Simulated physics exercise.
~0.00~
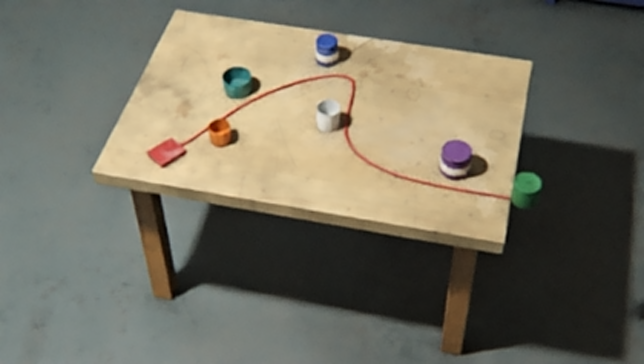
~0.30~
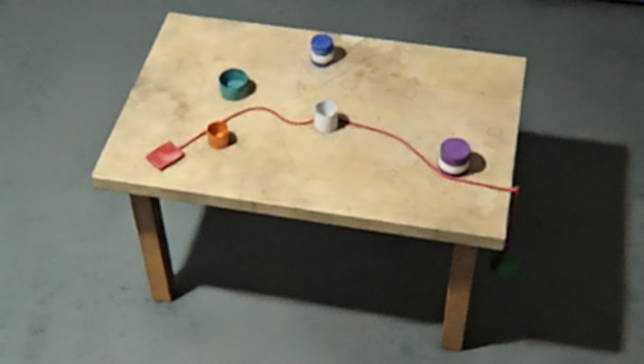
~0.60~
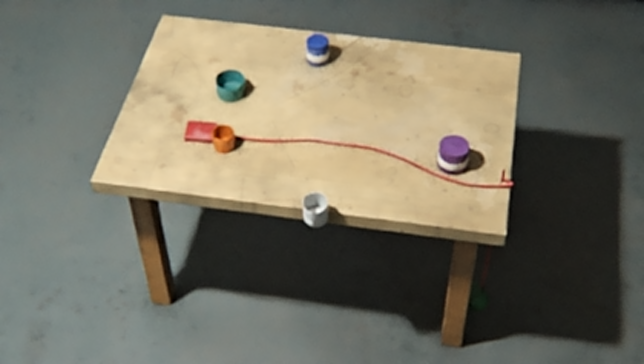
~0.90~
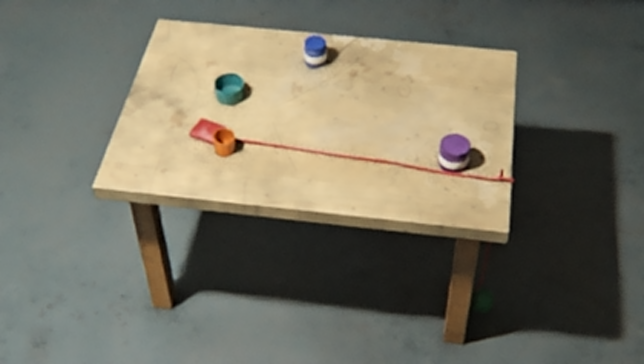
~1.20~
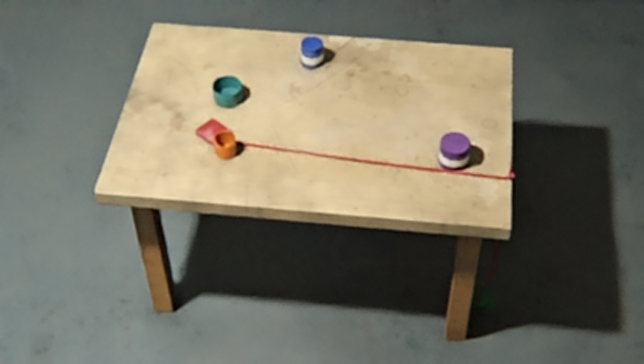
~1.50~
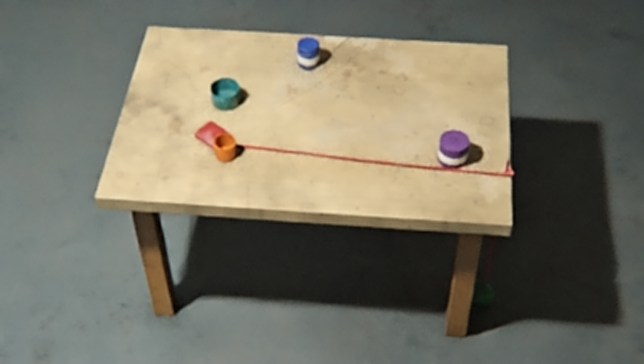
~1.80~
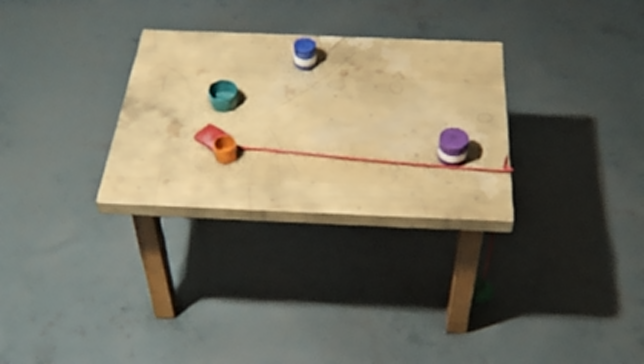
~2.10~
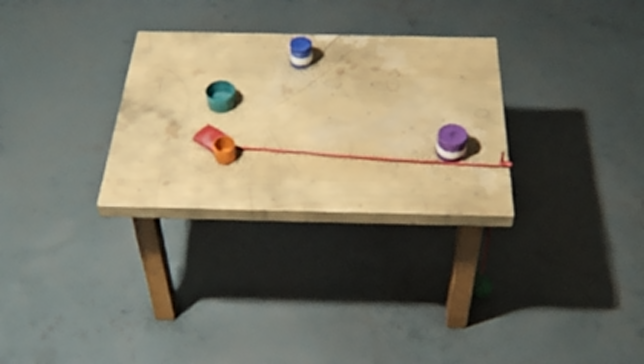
A small green object dropped off the right edge of the table, pulling its red cord tight, which swept the white cup off the front and dragged the flat red piece up against the orange mug, where it stayed beside the remaining containers.
